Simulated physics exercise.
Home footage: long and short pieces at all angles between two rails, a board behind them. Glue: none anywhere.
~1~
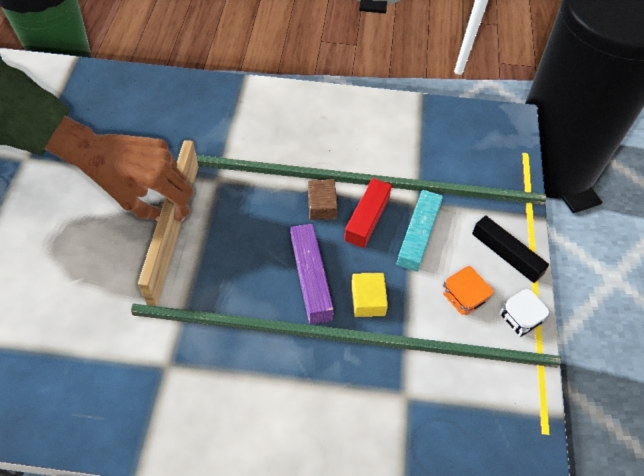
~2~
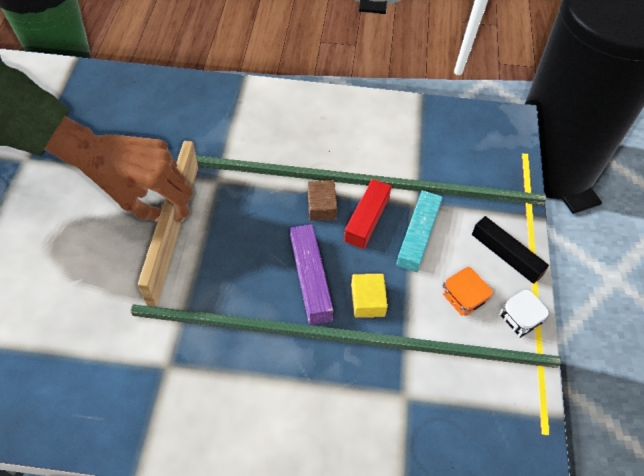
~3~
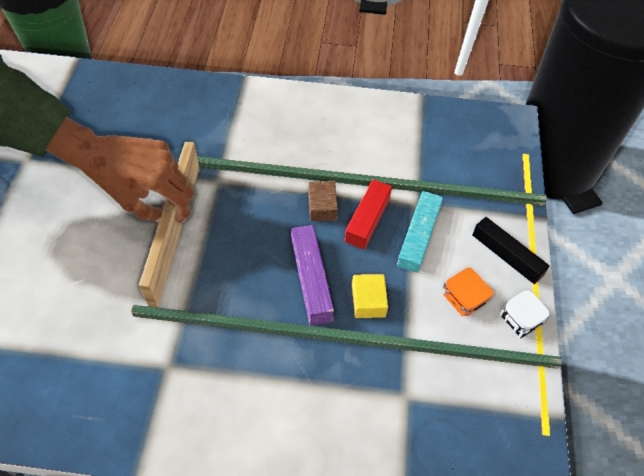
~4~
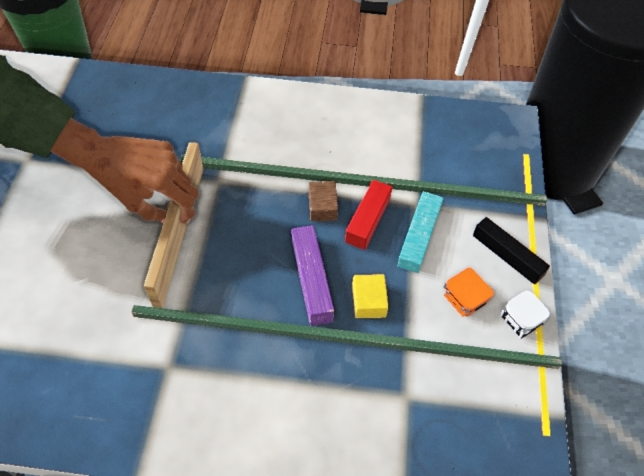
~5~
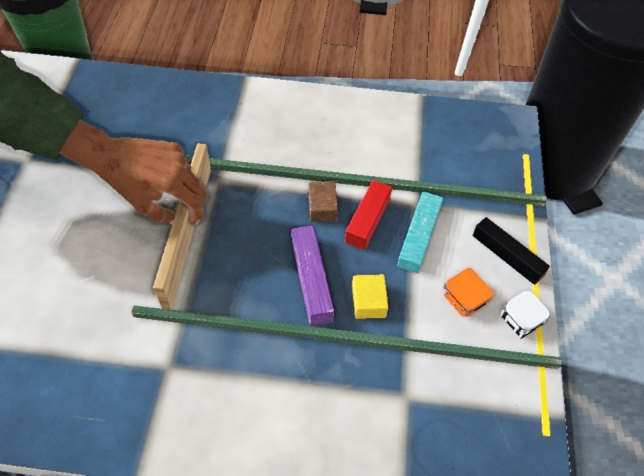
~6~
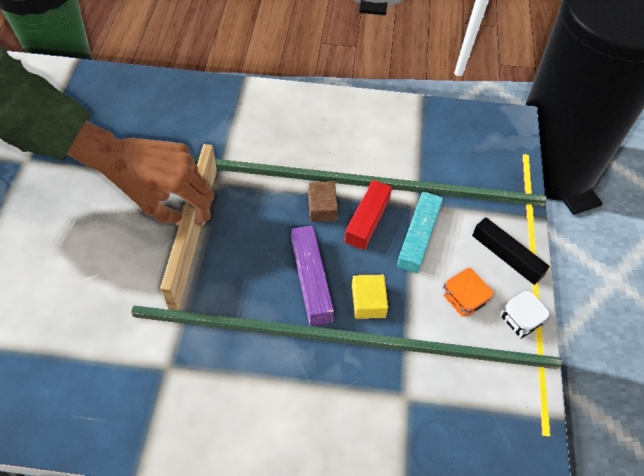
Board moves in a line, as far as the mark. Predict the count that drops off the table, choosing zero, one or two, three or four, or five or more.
The count that drops off is five or more.
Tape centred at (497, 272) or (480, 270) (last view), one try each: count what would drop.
Taking the two tries in order, the numbers are 4 and 1.
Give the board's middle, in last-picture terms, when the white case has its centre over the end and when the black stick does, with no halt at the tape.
Roughly (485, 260); for the second one, roughly (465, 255).
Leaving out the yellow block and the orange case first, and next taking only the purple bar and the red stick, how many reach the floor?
The count is 4 in the first case and 4 in the second.
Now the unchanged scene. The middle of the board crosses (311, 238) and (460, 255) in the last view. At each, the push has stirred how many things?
That makes 2 at the first spot and 8 at the second.
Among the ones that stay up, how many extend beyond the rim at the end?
I make it 2.
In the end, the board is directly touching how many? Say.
Looks like 2 of them, all told.
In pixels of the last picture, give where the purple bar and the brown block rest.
In order, first (552, 304), then (547, 228).
A little later, none off yet; white case at rest near (524, 315); black stick at rest near (510, 251); orange case at rest near (467, 294).
Next, none off yet; white case moving near (531, 320); black stick shifted a little near (531, 255); orange case shifted about its own width near (498, 293).
When it is over, the number that fall off is five or more; down, red stick, yellow block, turquoise bar, orange case, black stick and white case.
